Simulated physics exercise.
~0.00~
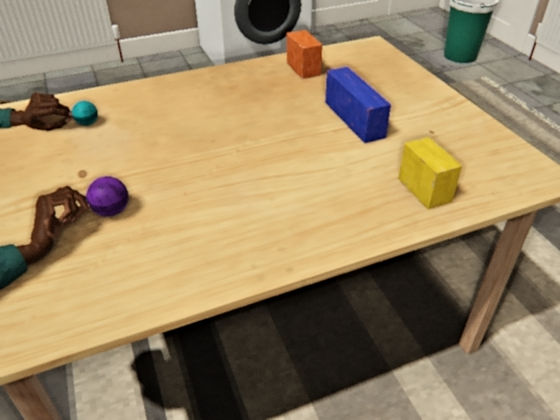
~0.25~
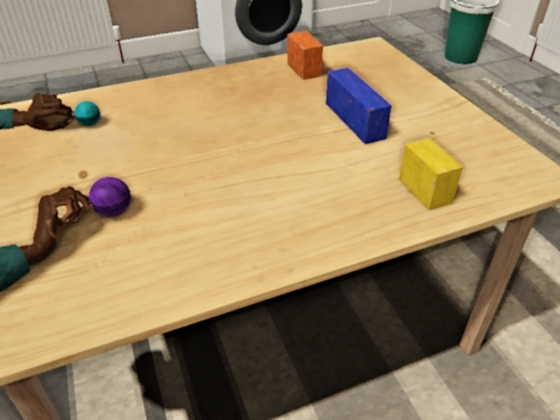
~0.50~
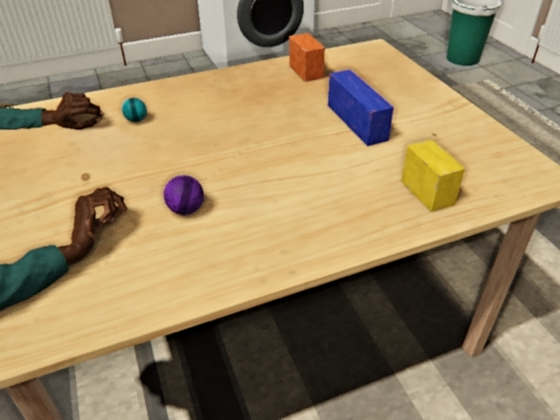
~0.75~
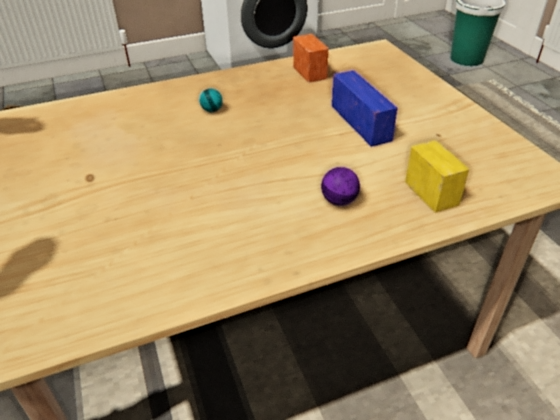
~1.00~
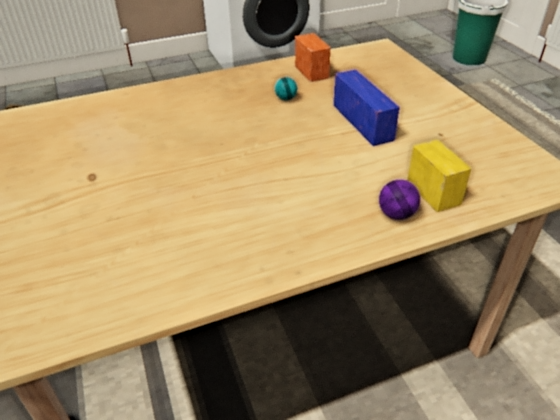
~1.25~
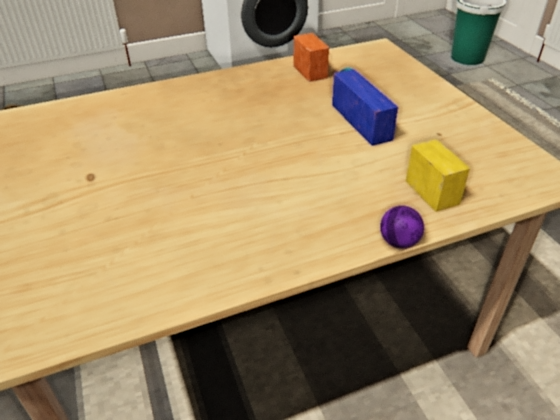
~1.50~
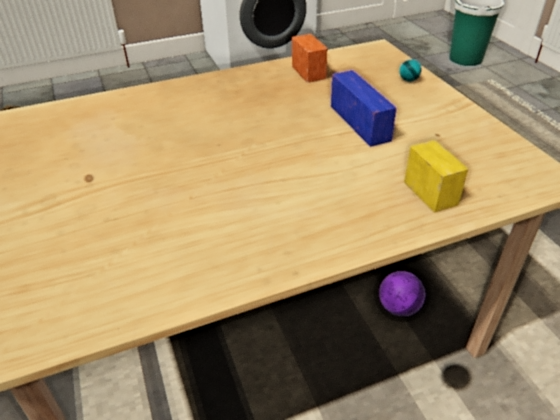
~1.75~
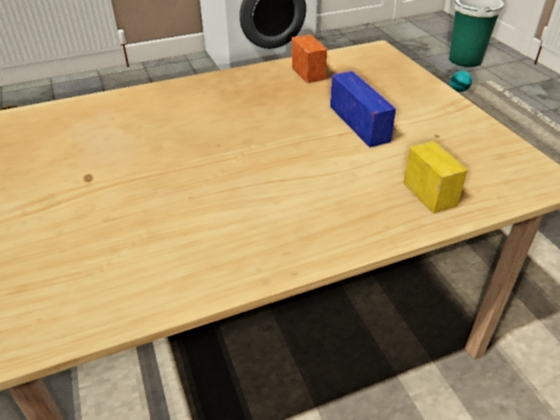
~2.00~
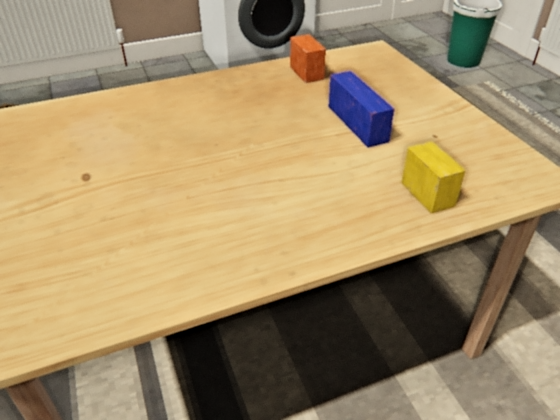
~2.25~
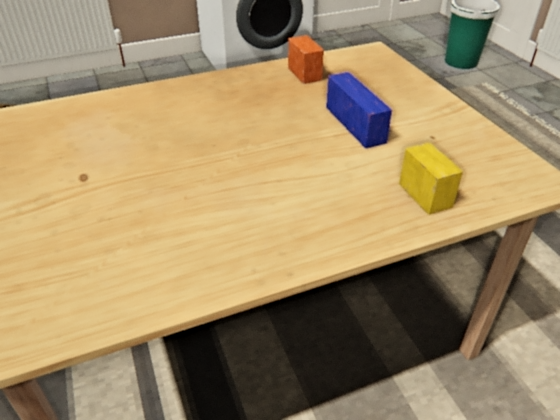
Two balls released by hands roll right; purple hits the yellow block, turquoise passes between blocks.
